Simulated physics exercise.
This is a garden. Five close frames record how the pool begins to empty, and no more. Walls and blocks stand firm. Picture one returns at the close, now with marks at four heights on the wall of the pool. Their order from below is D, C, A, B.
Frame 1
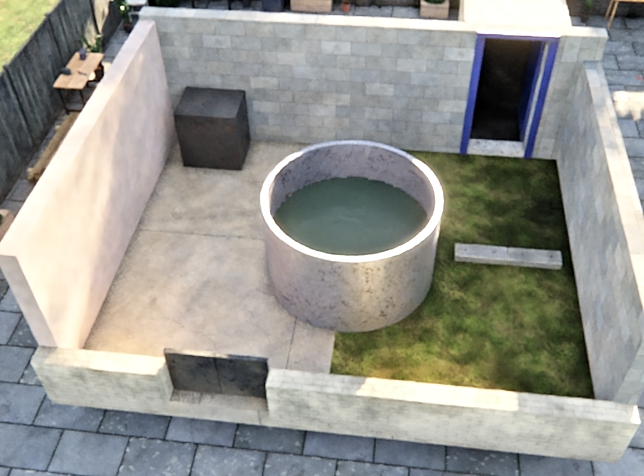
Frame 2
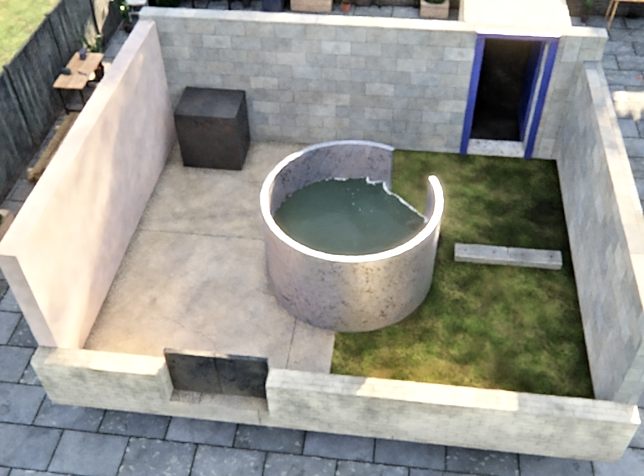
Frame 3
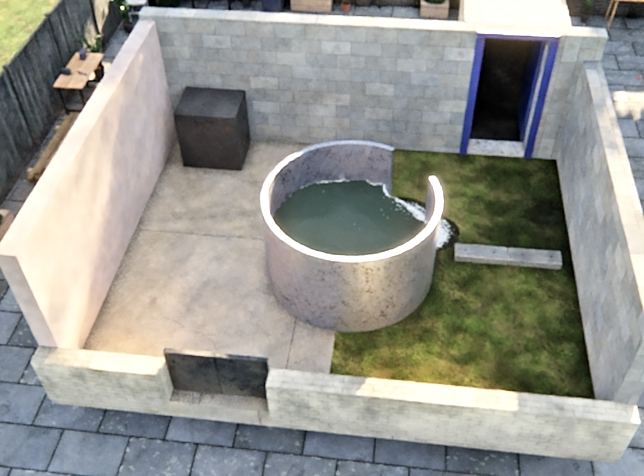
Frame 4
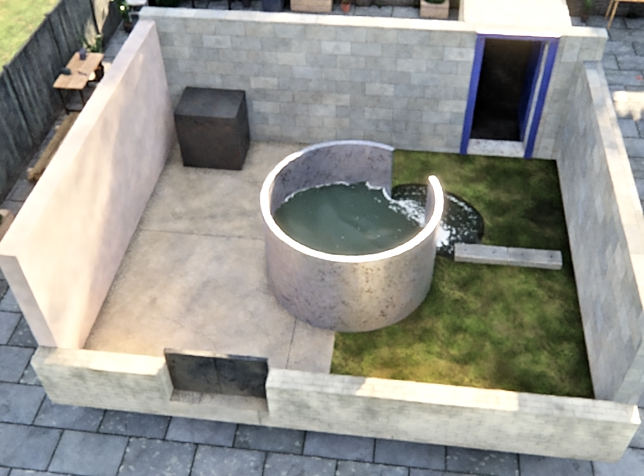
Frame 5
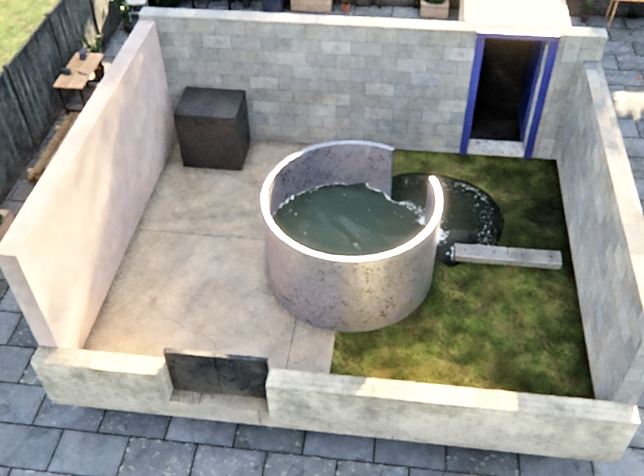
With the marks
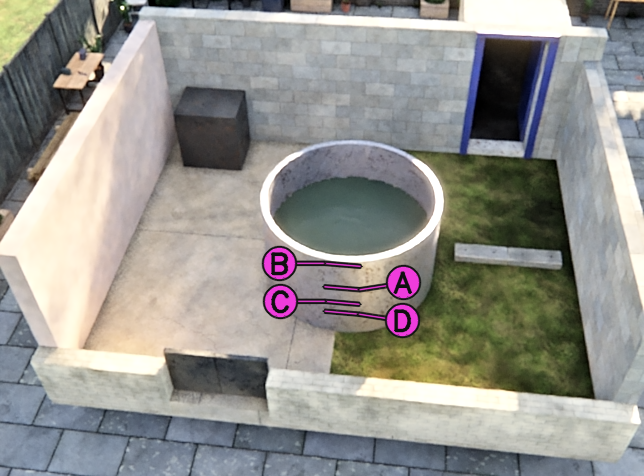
In a walled garden, a round pool's wall opens at the back right and water spreads across the grass.
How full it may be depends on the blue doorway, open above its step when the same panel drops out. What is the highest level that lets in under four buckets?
That is level D.
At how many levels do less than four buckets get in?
One of them.
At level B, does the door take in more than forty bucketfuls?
Yes, clearly.
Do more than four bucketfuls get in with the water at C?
Yes.
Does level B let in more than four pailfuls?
Yes, it does.
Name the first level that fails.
That would be C.
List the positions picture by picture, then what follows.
Water in the pool at rest, its middle at (351, 229); foot of the blue doorway at (495, 155); shut gate at (217, 360), in the first picture.
Water covers 1 % of the ground, its front hidden from here, in the second picture.
Water covers 3 % of the ground, its front hidden from here, in the third picture.
In the fourth picture, 6 % of the ground under water, visible out to (471, 209).
In the fifth picture, 9 % of the ground under water, visible out to (487, 197).
In magenta, A at (342, 288); B at (342, 264); C at (341, 302); D at (341, 312); from the bottom up D, C, A, B.
Choosing A, dozens of bucketfuls pour in.
Choosing B, dozens of bucketfuls pour in.
Choosing C, about 9 bucketfuls get in.
Choosing D, a splash gets over, under a bucket.
